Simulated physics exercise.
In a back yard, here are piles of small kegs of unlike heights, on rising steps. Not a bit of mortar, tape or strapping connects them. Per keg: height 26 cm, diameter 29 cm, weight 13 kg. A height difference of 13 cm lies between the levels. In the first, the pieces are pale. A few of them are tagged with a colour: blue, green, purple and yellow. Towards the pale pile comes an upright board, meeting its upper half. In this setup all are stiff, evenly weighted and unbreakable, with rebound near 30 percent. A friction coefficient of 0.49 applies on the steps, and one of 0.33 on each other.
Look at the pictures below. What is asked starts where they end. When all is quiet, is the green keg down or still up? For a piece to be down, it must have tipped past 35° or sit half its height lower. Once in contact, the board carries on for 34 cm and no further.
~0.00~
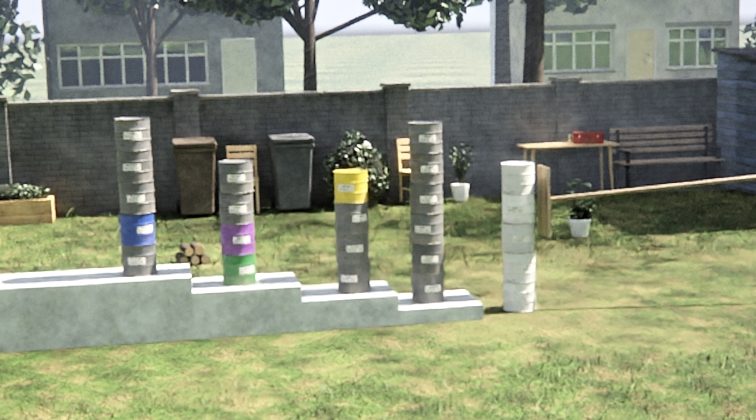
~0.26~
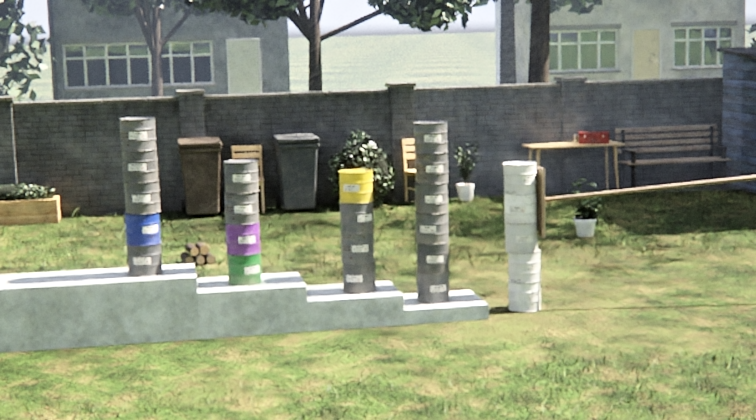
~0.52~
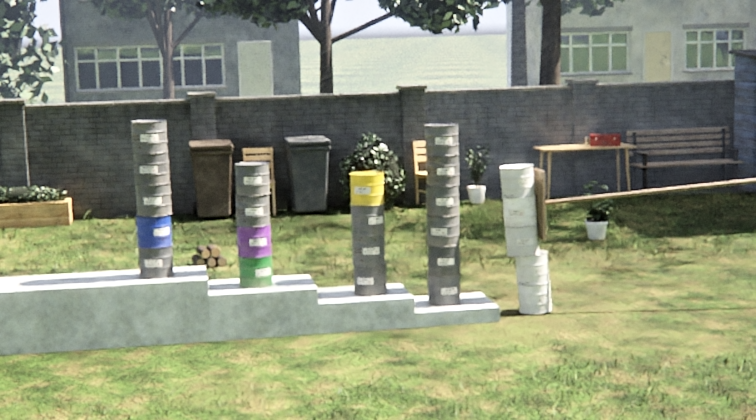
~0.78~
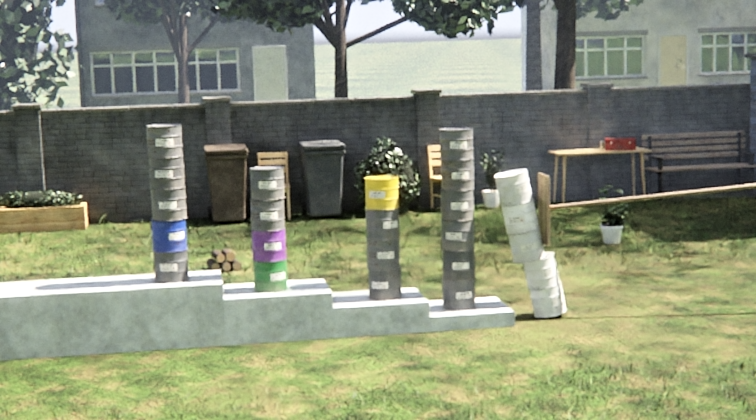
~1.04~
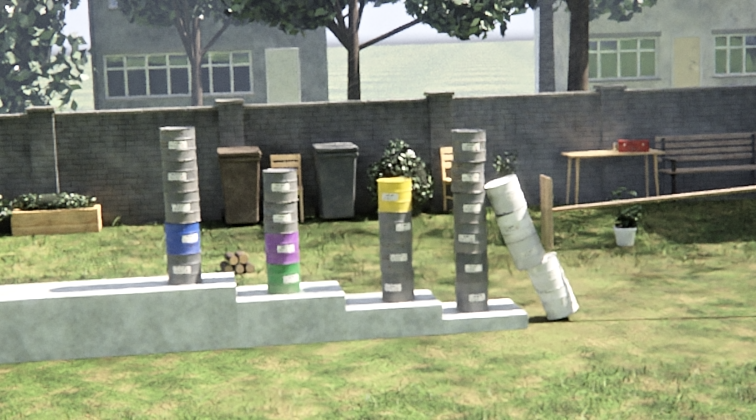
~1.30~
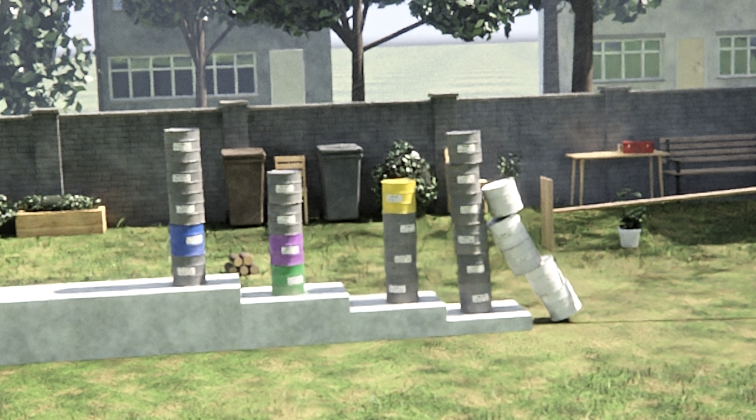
The green keg stays up.
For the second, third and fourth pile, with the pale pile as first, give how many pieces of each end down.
As for pieces, it's second 5, third 3 and fourth 3.
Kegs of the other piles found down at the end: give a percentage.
Around 60 per cent, I'd say.
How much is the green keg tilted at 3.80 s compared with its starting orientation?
I'd put it at roughly 10 degrees away from its starting angle.
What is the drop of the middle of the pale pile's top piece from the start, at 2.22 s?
Drop so far: Roughly 30 cm.
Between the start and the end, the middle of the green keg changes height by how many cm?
It ends some 0 cm lower.
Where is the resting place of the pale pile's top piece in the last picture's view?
Close to (295, 308).
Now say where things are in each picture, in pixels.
In the first picture (pixels give the middle of a visible side; the camera pans a little), board (549, 193) 7 cm short; green keg (241, 270); purple keg (239, 240); blue keg (138, 230); none of the others has stirred.
The second picture shows board (544, 194) 22 mm in; green keg (246, 270).
The third picture shows board (544, 197) 12 cm in, top of the pale pile leaning 4°; green keg (257, 273); none of the others has stirred.
The fourth picture shows board (549, 202) 21 cm in, top of the pale pile leaning 11°; green keg (272, 277); none of the others has stirred.
The fifth picture shows board (551, 204) 30 cm in, top of the pale pile leaning 19°; green keg (285, 279); one has shifted.
The sixth picture shows board (551, 206) 34 cm in, stopped, top of the pale pile leaning 18°; green keg (289, 281); yellow keg (401, 198); purple keg (288, 250); movement in 5 of them.
After 2.22 s, 5 of the pale pile down; none of the 19 other kegs down, 10 disturbed; green keg unmoved; yellow keg 11° from how it stood.
After 2.88 s, 5 of the pale pile down; 10 of the 19 other kegs down; green keg 11° from how it stood; yellow keg 27° from how it stood, 30 cm lower.
After 3.80 s, 5 of the pale pile down; 11 of the 19 other kegs down; green keg 12° from how it stood; yellow keg upside down.
In the end (4.4 s), 5 of the pale pile down; 11 of the 19 other kegs down; green keg 39 mm from its place; purple keg on its side; yellow keg on its side. From the last view, middles, green keg near (284, 279), purple keg near (228, 283).
